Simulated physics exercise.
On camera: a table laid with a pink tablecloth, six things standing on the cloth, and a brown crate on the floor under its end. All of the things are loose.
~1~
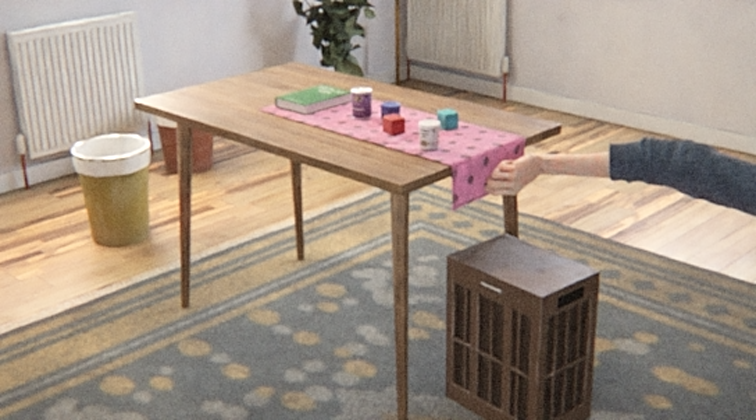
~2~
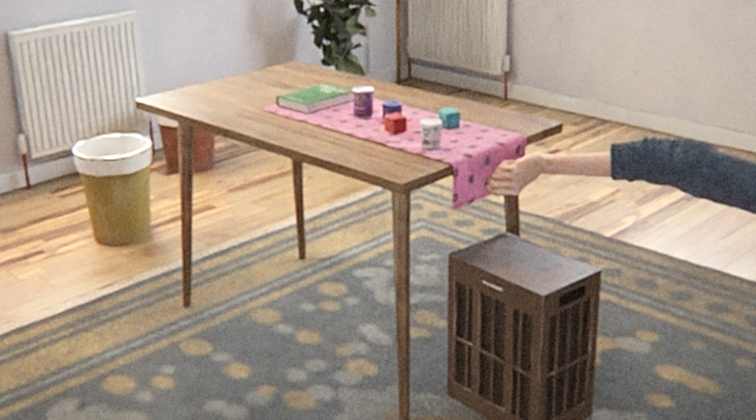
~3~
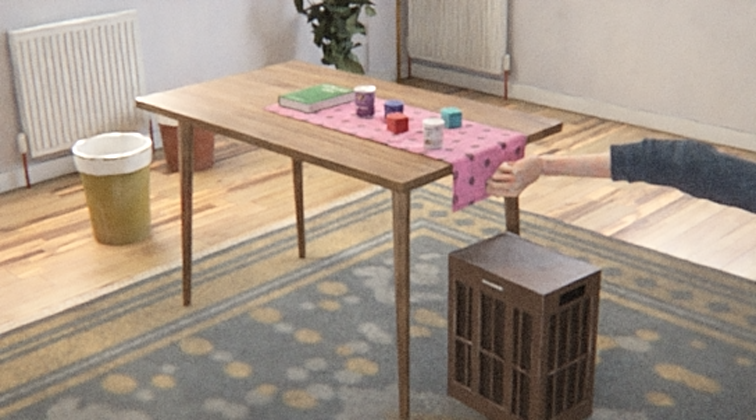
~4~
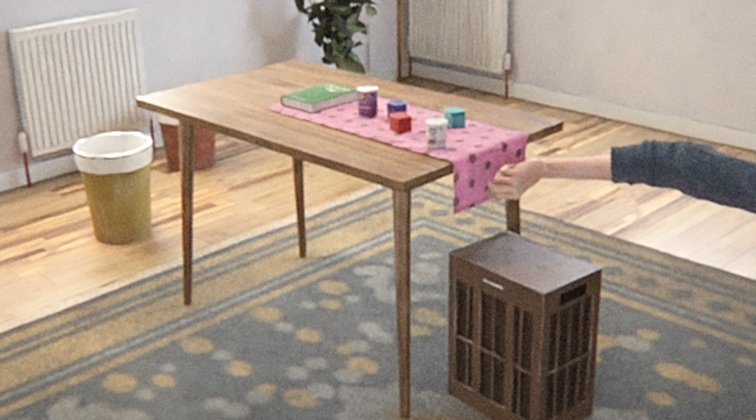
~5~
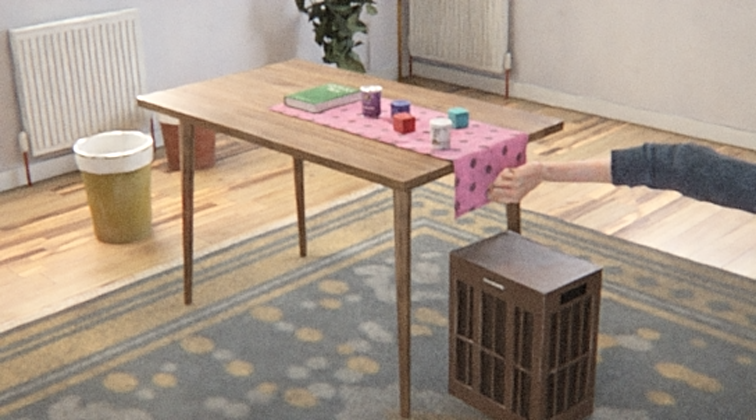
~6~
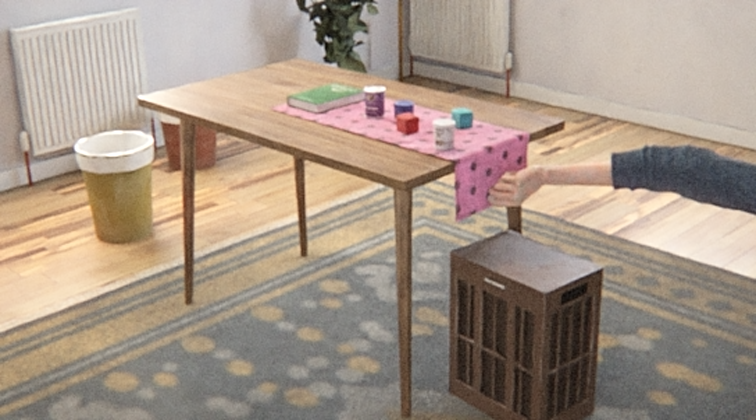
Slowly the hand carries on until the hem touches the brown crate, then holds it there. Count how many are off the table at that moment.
From here the drop count reads one, plain and simple.
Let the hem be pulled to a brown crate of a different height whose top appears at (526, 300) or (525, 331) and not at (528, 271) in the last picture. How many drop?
Counts: 2 / 3.
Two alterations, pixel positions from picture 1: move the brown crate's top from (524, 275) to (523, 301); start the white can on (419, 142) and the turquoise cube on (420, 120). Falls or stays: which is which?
Outcome for the white can: It is lost. Outcome for the turquoise cube: It stays.
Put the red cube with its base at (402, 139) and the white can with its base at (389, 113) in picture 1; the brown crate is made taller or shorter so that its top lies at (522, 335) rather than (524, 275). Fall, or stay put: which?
Note: Red cube lost; white can kept on top.
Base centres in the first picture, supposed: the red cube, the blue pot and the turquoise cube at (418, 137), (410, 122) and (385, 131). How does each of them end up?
The red cube stays put; the blue pot stays put; the turquoise cube stays put.
Soon after, hem near (492, 224); all still up.
Then, hem on the crate; white can gone.
At rest, hem on the crate; white can gone. The table loses one.
